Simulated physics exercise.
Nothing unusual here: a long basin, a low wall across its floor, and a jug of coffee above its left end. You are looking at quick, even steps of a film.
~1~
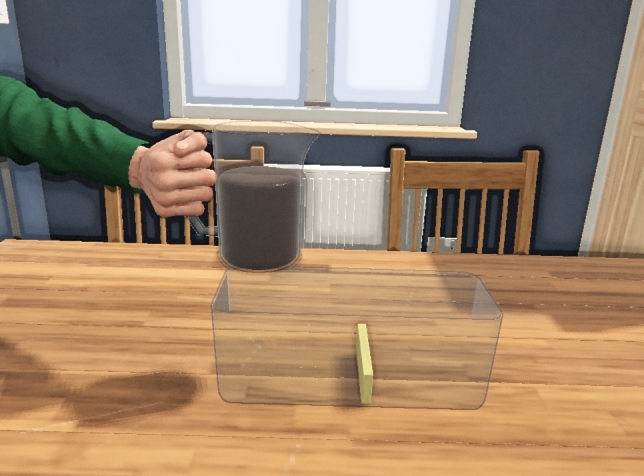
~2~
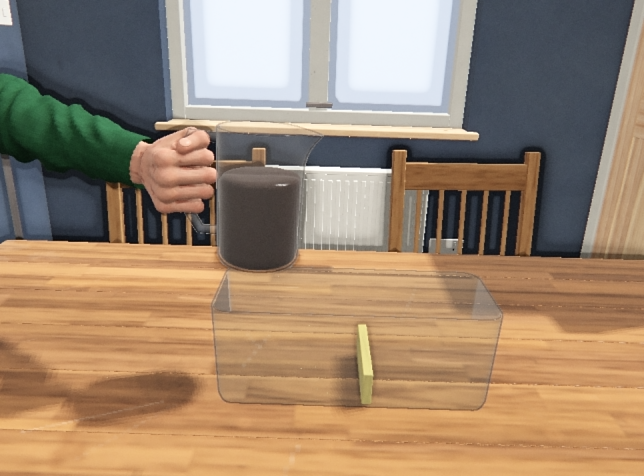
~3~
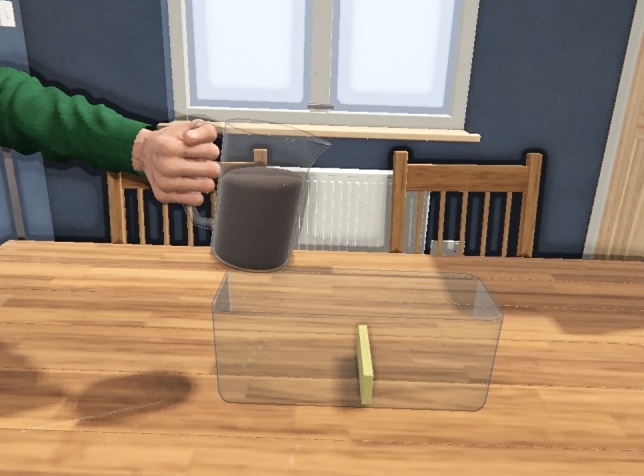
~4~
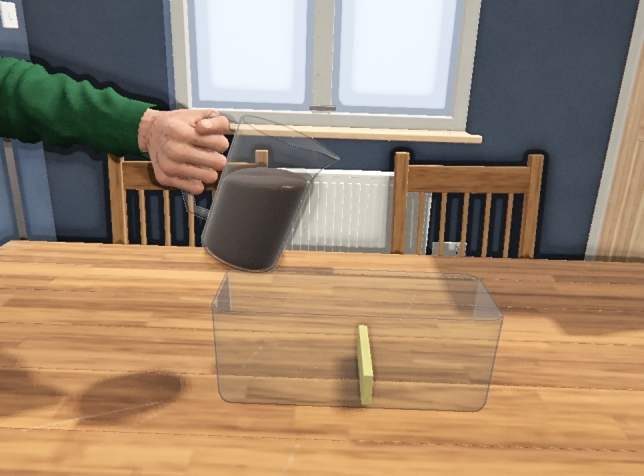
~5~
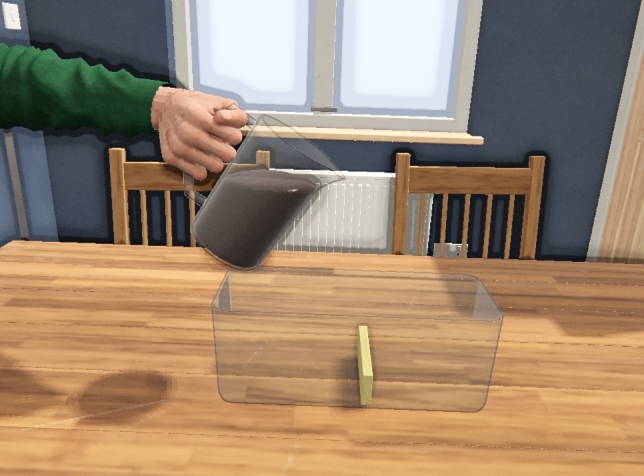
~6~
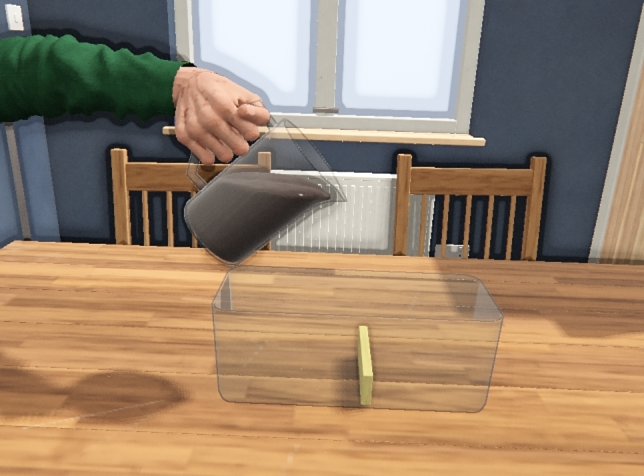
A hand tilts a clear jug of dark liquid rightward above a clear basin.
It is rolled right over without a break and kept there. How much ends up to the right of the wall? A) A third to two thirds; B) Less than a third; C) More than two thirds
Option C: More than two thirds.
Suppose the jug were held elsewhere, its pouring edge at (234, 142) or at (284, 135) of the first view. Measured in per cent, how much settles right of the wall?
The first gives 10 %, the second 10 %.
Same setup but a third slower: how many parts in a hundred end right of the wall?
Roughly 85 percent.
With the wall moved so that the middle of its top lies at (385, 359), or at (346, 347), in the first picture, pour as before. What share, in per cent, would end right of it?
About 35 % for the first and about 95 % for the second.
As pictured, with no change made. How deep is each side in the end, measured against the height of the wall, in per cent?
Once still, it is 10 % on the left and 70 % on the right.
A moment on, the jug is tipped on its side and 75 per cent is still to pour, 3 is left of the wall and 7 right of it.
Next, the jug is tipped right over and 31 per cent is still to pour, 10 is left of the wall and 45 right of it.
Then the jug is tipped right over and 10 per cent is still to pour, 12 is left of the wall and 73 right of it.
Later the jug is tipped right over and 2 per cent is still to pour, 16 is left of the wall and 80 right of it.
In the end 19 per cent lies left of the wall, 80 right of it and 0 outside.
